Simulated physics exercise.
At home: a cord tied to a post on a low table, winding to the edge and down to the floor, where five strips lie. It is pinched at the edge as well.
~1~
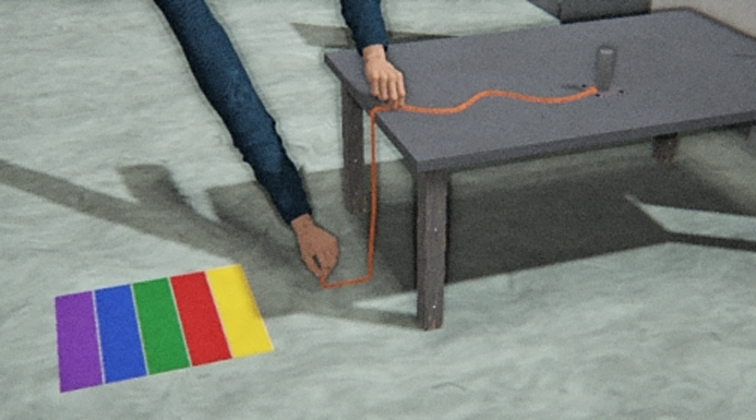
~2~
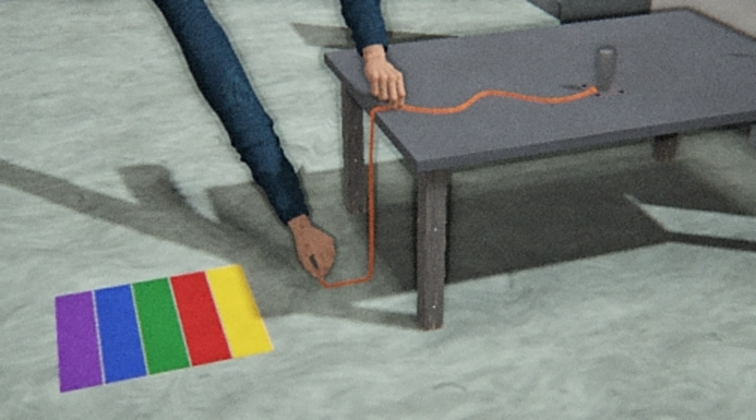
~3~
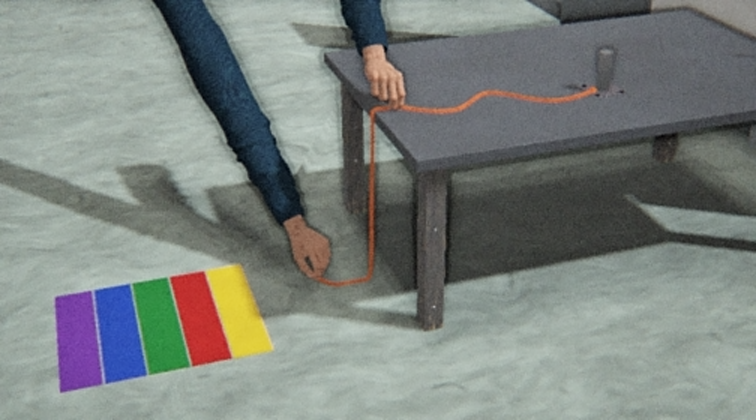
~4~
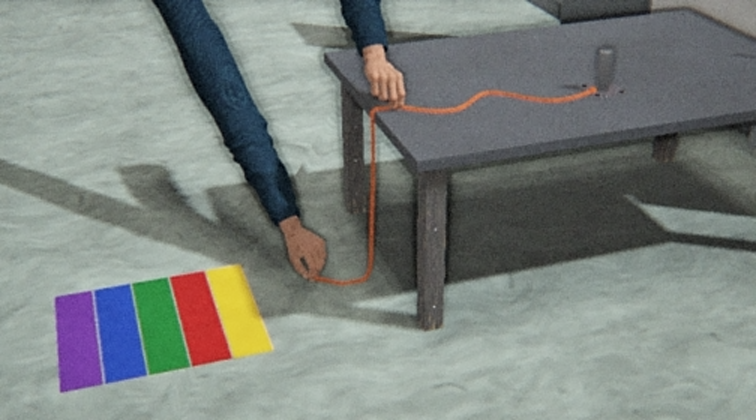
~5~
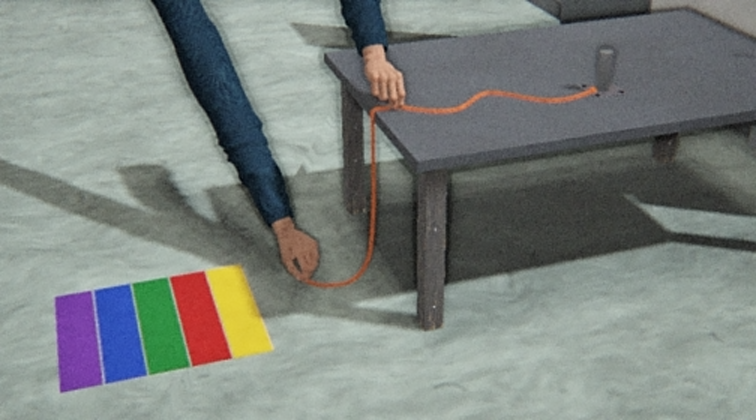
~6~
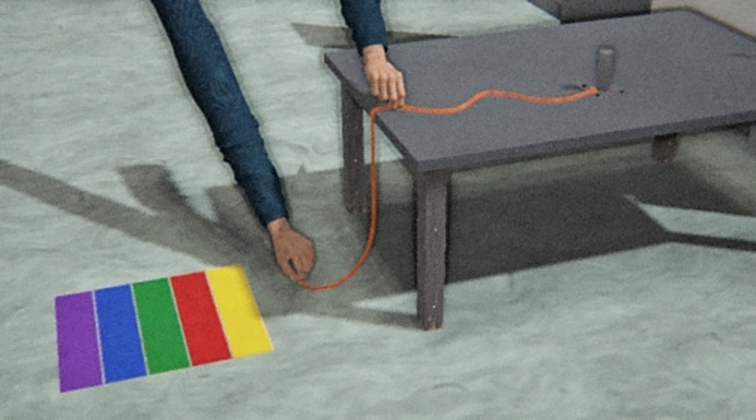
The clip shows an orange cord running from a post across a dark table and over its edge, pinched there by one still hand, while another hand near the floor slowly draws the cord's end slightly left, beside five coloured strips.
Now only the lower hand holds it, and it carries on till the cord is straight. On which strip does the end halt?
Over green.
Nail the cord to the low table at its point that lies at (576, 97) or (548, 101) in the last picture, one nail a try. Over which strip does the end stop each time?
It would be green; green.
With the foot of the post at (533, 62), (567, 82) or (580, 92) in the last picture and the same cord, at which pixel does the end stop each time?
About (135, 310), (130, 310) and (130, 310).
Soon after, end near (232, 291); over yellow.
After that, end near (185, 300); over red.
At the stop, end near (158, 305); over green. The end stops over the green strip.
